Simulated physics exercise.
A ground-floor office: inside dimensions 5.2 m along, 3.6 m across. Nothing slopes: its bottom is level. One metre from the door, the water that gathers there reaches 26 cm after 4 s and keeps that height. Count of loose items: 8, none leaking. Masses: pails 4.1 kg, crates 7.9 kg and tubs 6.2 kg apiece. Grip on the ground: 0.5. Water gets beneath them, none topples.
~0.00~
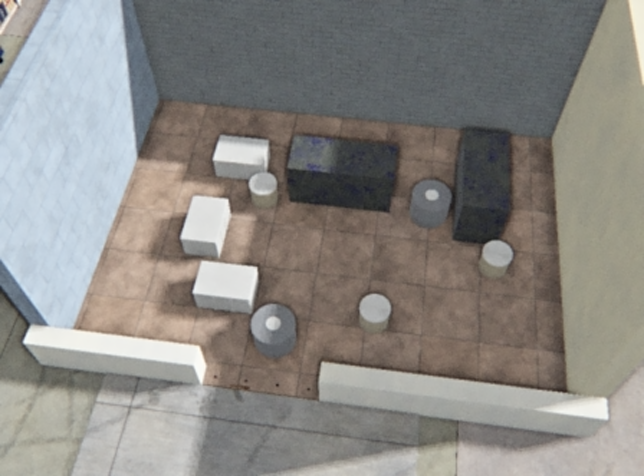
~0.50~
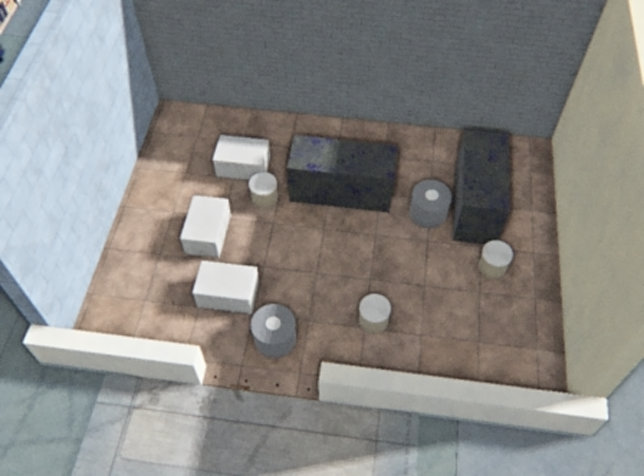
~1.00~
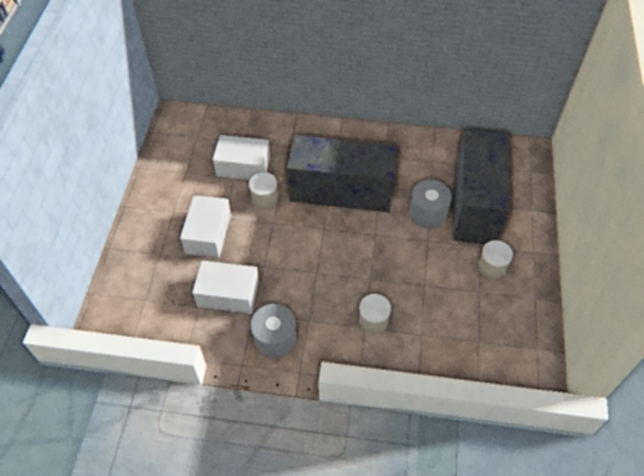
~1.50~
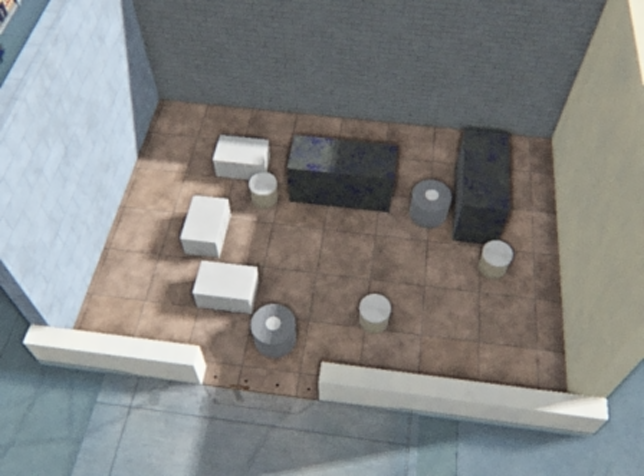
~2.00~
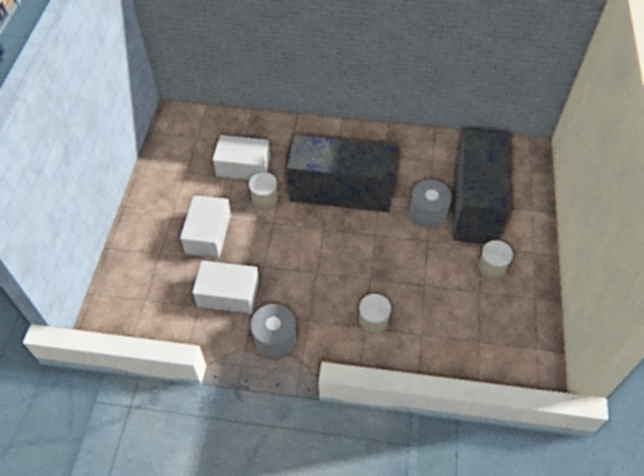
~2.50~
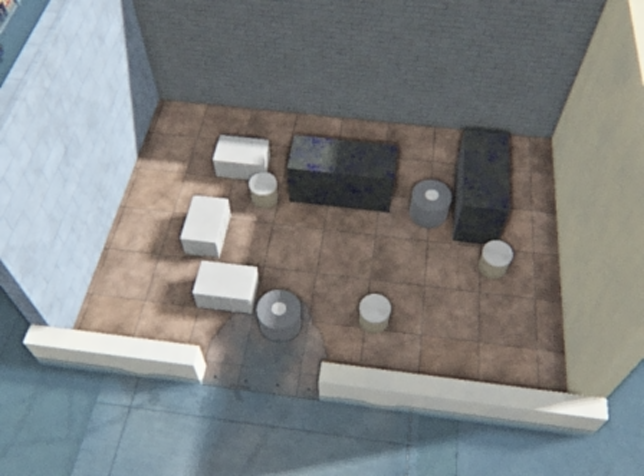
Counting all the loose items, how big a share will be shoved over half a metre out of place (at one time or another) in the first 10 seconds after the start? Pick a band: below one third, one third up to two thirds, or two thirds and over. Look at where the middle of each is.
The share is two thirds and over.
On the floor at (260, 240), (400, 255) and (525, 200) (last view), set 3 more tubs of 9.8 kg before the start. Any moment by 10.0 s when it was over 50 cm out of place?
The first one tops the mark, the next tops the mark, and the last stays inside the mark.
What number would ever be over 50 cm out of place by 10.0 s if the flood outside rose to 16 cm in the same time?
With that change, 6 of them.
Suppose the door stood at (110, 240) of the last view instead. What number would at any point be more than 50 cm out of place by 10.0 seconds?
The answer then is 8.
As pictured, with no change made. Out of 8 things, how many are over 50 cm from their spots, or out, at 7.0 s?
At that moment it comes to 6.
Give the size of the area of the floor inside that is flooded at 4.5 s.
7.5 m2.
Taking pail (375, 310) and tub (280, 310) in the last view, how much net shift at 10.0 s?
Net displacement, in order: 20 cm; 300 cm.
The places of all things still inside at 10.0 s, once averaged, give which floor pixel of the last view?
Roughly at (348, 202).
After 3.5 s 1 of 8 are over 50 cm from their spots; 0 afloat.
After 4.5 s 2 of 8 are over 50 cm from their spots; 2 afloat.
After 7.0 s 6 of 8 are over 50 cm from their spots; 6 afloat.
After 10.0 s 7 of 8 are over 50 cm from their spots, and 7 have been at some point; 7 afloat.
